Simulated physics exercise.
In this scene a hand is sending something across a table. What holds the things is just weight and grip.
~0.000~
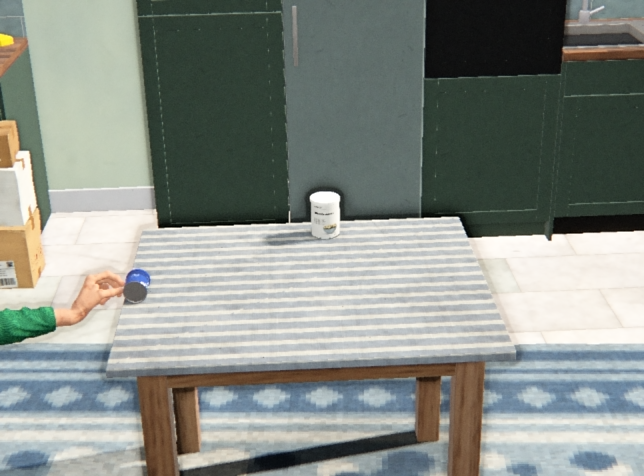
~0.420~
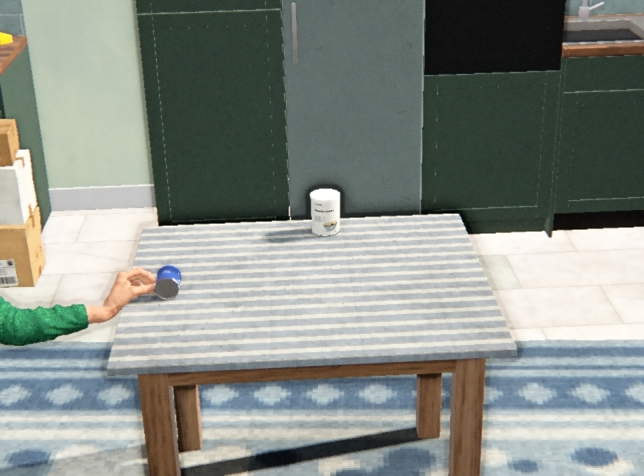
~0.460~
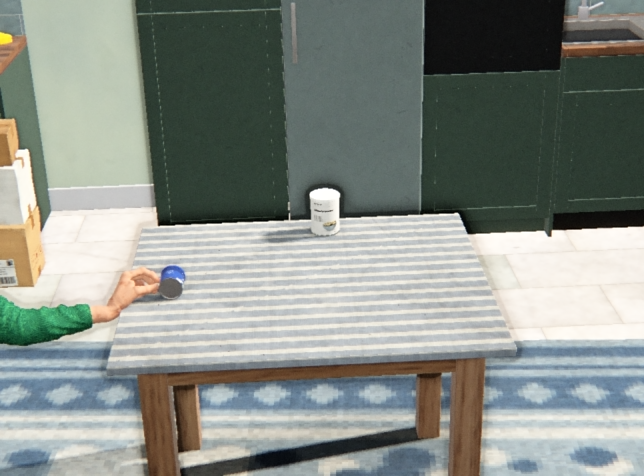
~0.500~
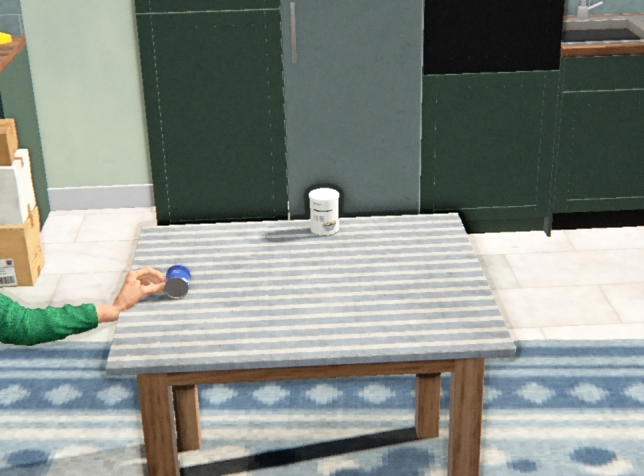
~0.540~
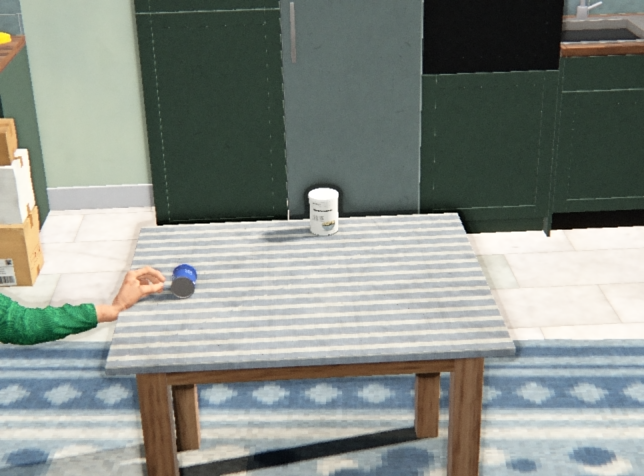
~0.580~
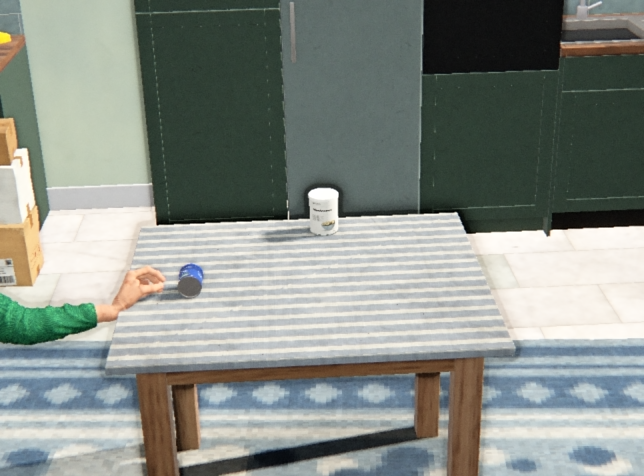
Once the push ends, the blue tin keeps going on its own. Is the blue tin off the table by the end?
I reckon it holds on up there in the end.
After 0.78 s, blue tin shifted well along near (222, 279).
After 0.98 s, blue tin shifted well along near (249, 278).
After 1.28 s, blue tin shifted well along near (281, 277).
After 1.68 s, blue tin shifted well along near (309, 276).
In the end (2.5 s), moved from the start, blue tin. At the end, from the last picture's camera, blue tin near (319, 275).
